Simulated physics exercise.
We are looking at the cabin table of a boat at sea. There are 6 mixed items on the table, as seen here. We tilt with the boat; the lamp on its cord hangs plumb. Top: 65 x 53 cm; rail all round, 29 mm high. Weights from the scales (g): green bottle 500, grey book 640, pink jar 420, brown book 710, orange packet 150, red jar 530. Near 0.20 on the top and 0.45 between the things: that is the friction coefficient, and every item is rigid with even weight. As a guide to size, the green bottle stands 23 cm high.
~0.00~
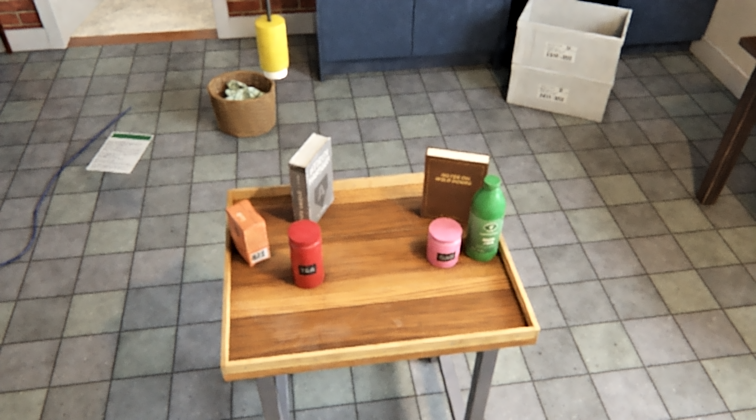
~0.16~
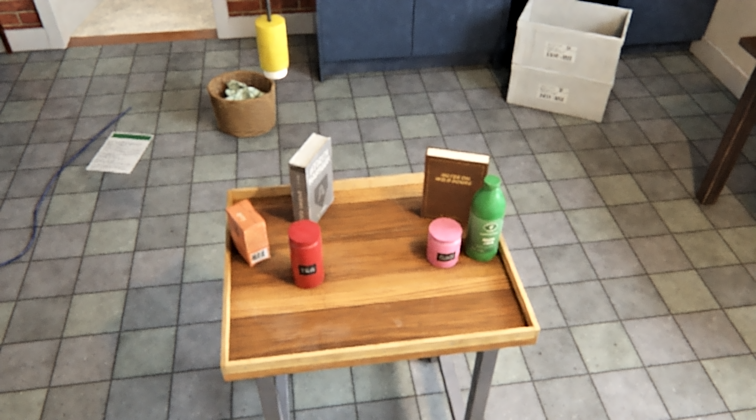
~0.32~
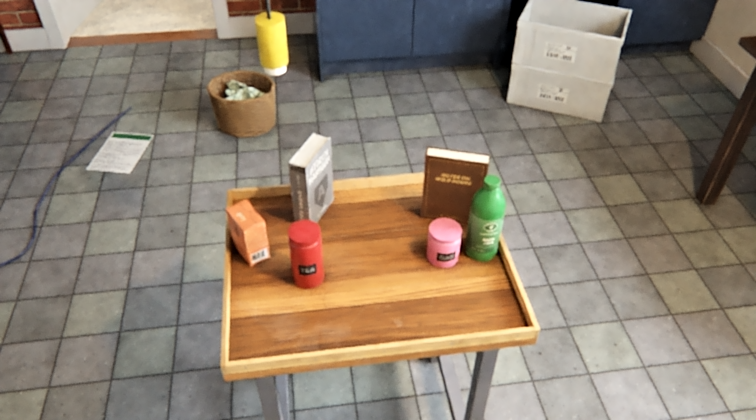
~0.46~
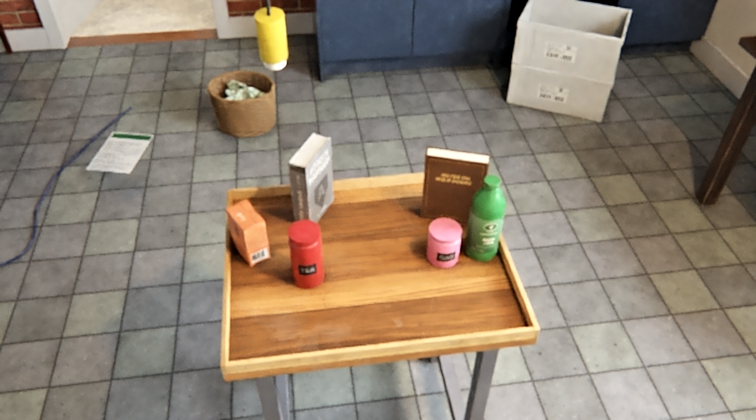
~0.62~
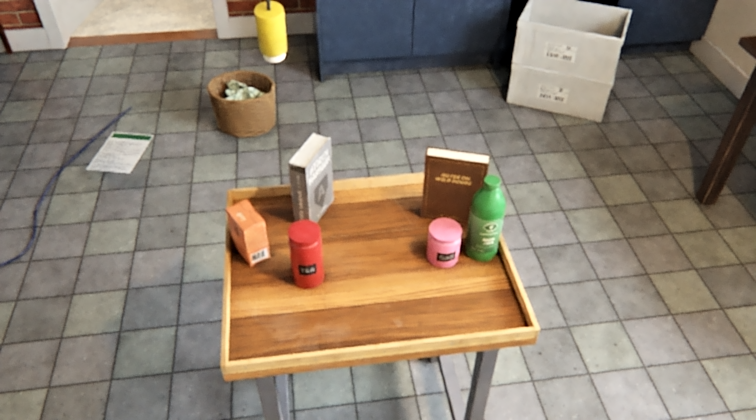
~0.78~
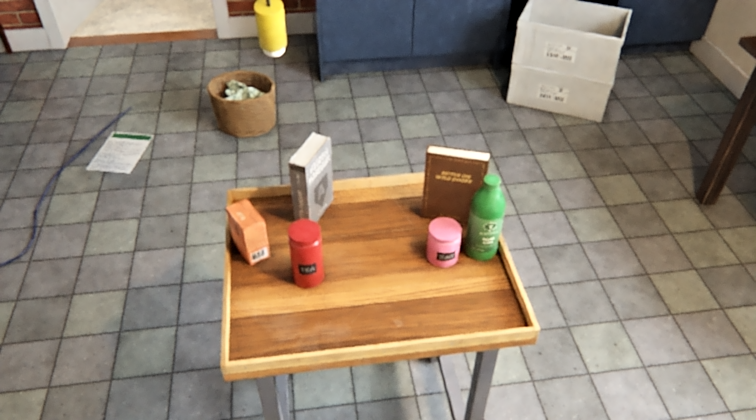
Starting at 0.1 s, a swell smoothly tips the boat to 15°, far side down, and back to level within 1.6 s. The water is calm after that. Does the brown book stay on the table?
No, it falls off.
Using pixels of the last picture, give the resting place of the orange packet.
Around (249, 202).
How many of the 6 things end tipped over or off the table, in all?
Total count: 1.
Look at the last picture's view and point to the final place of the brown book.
Around pixel (414, 277).
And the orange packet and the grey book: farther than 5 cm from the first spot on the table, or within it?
Orange packet: Is displaced. Grey book: Remains in place.
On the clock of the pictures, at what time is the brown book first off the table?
Around 1.2 seconds.
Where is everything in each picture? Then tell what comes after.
The first frame shows boat level; brown book (454, 188); green bottle (486, 217).
The second frame shows boat level; pink jar (444, 243); orange packet (248, 233).
The third frame shows heel 3°, far side down; red jar (306, 255); green bottle (486, 217).
The fourth frame shows heel 6°, far side down; grey book (312, 182); pink jar (444, 243).
The fifth frame shows heel 11°, far side down; orange packet (248, 233); red jar (306, 255).
The sixth frame shows heel 14°, far side down; brown book (454, 186); green bottle (486, 216).
After 1.08 s, heel 13°, far side down; brown book tipped 63° from how it sat near (457, 174); orange packet slid 4 cm; green bottle slid 4 cm.
After 1.18 s, heel 11°, far side down; brown book on its side near (452, 166); orange packet slid 7 cm; green bottle slid 6 cm.
After 1.38 s, heel 5°, far side down; brown book now off the table; orange packet slid 11 cm; green bottle slid 10 cm.
After 1.48 s, heel 3°, far side down; orange packet slid 11 cm; green bottle slid 10 cm; red jar slid 10 cm.
At rest (2.2 s), off the table, brown book; not toppled but over 5 cm from the start, green bottle, pink jar, orange packet and red jar; the last one in place, give or take 5 cm. In the last view, brown book near (414, 277).
